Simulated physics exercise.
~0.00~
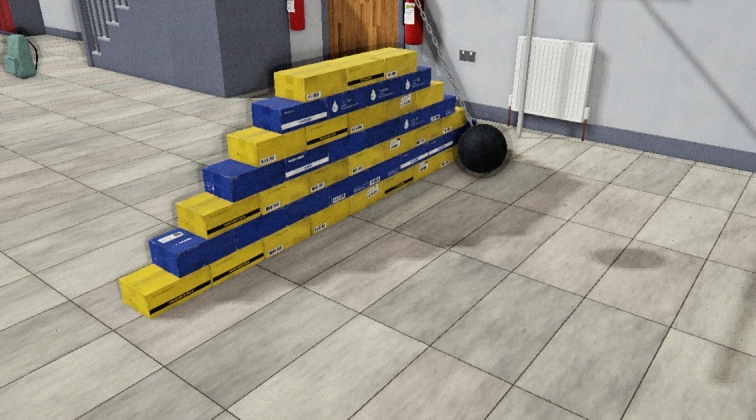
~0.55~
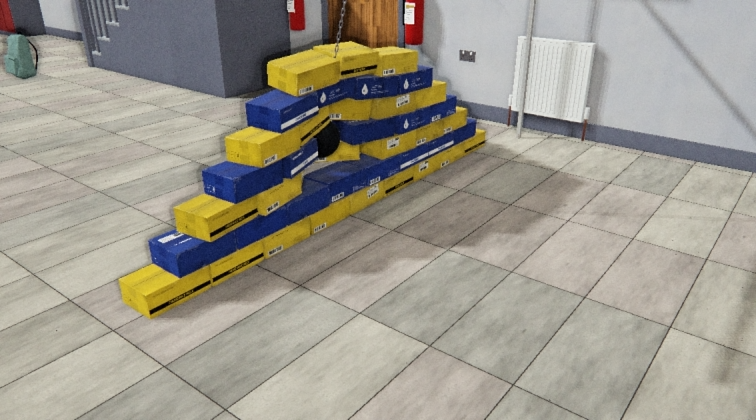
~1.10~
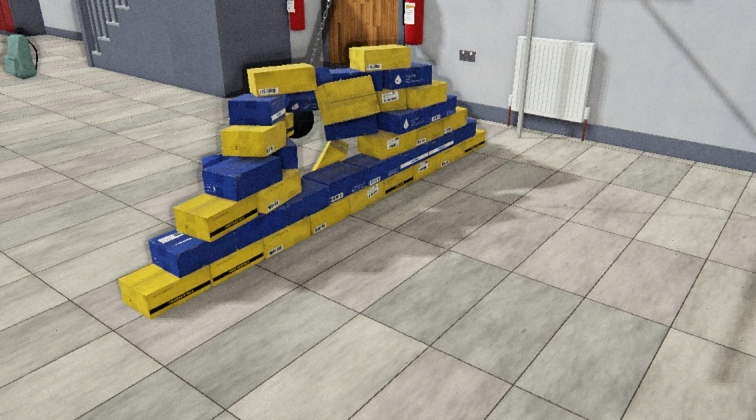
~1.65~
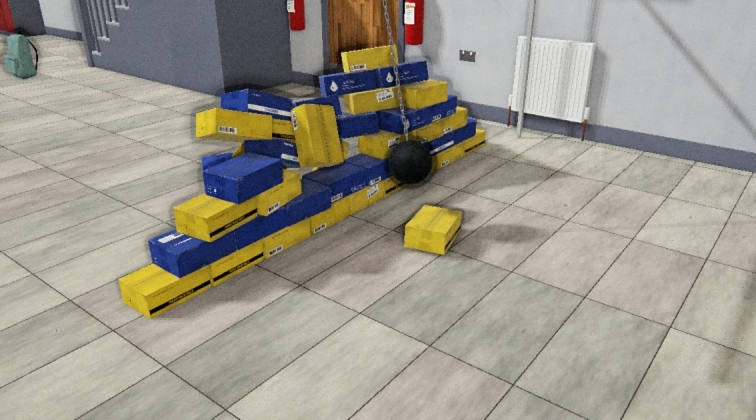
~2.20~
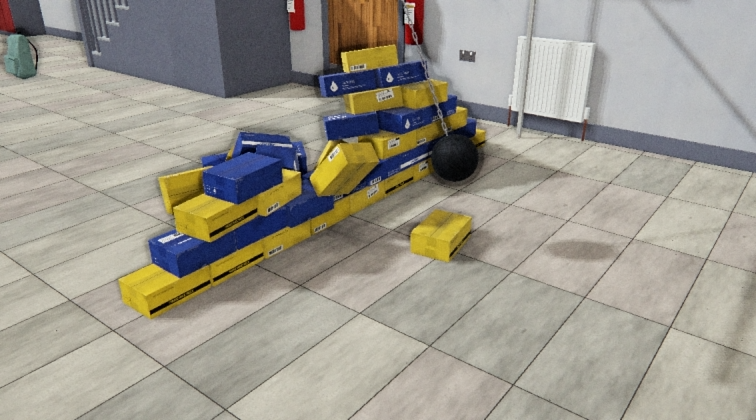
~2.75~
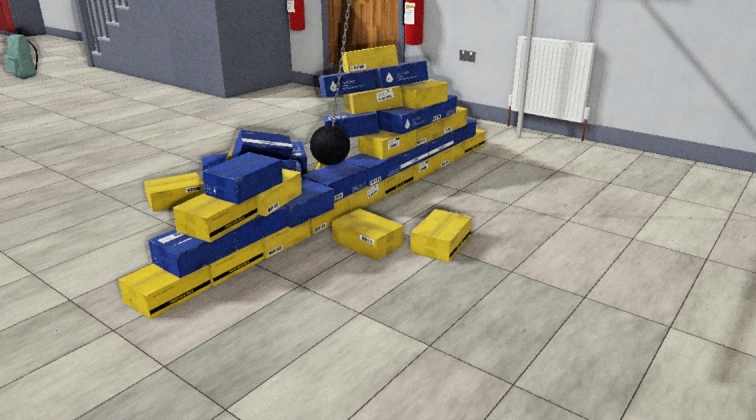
At first, a stepped wall of yellow and blue boxes stands on a tiled floor while a black ball on a chain hangs out to its right. The ball swings left into the wall and punches into the upper middle rows. Boxes there tilt and drop, opening a gap beneath the top row. The ball swings back to the right as one yellow box lands on the floor in front and others slump on the left. Another yellow box tumbles down beside it. Finally the ball swings left again over the gap, with the lower rows and a right-hand stack still standing.
